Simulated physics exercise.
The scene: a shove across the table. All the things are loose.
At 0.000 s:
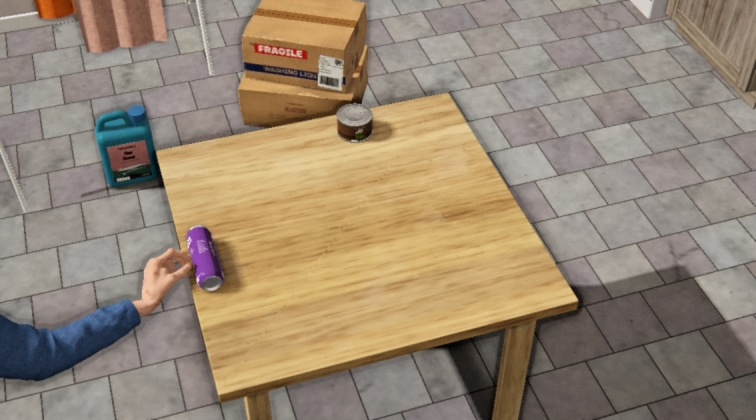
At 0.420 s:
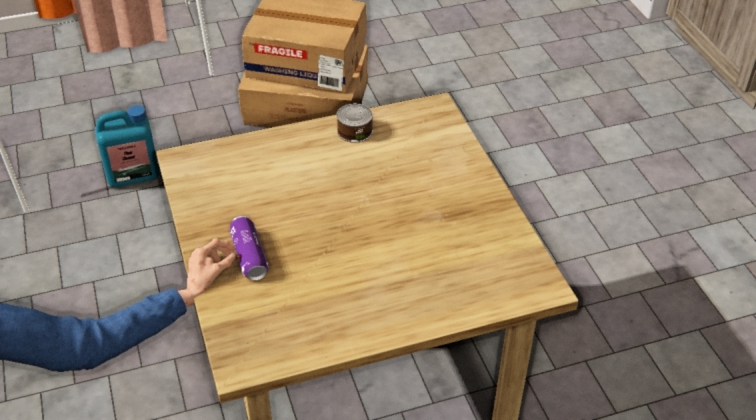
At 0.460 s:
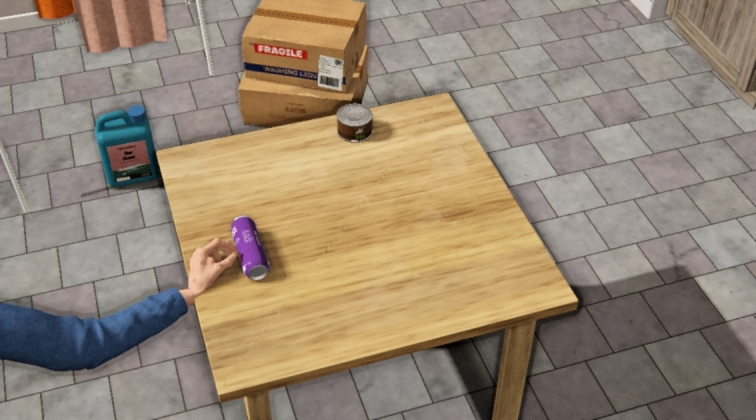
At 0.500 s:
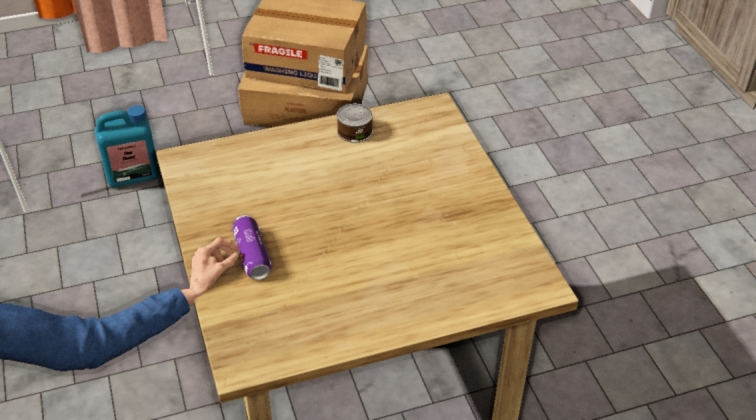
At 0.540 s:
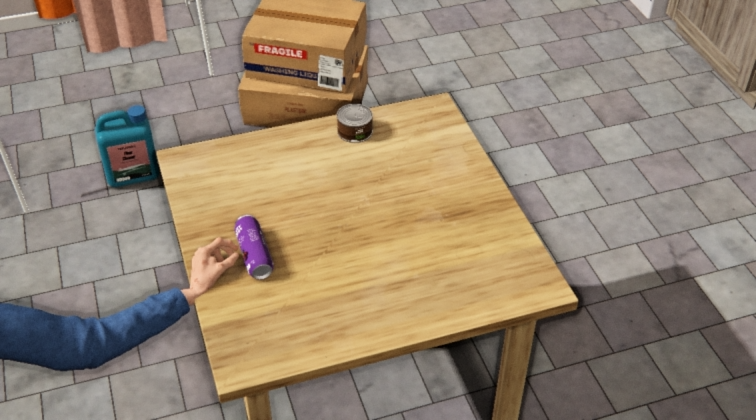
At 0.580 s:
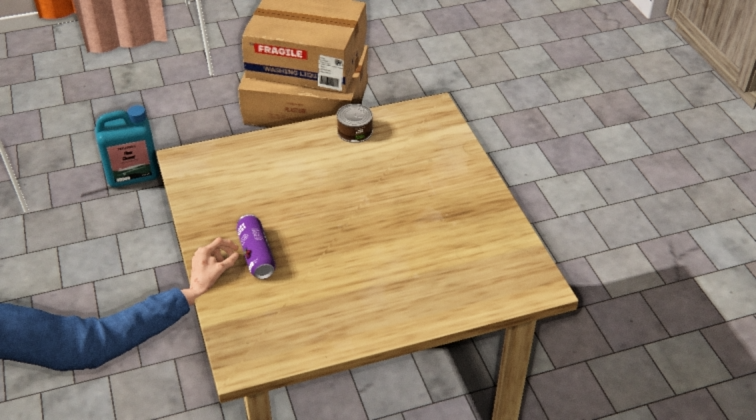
A hand pushes a purple can to the right across a wooden table, then barely moves.
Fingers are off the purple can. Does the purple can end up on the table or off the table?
The purple can stays on the table.
By 1.28 s, purple can moved about its own width near (287, 239).
By 2.28 s, purple can moved well along near (321, 232).
When it is over (4.2 s), moved from the start, purple can. End places, in pixels of the last picture, purple can near (345, 226).
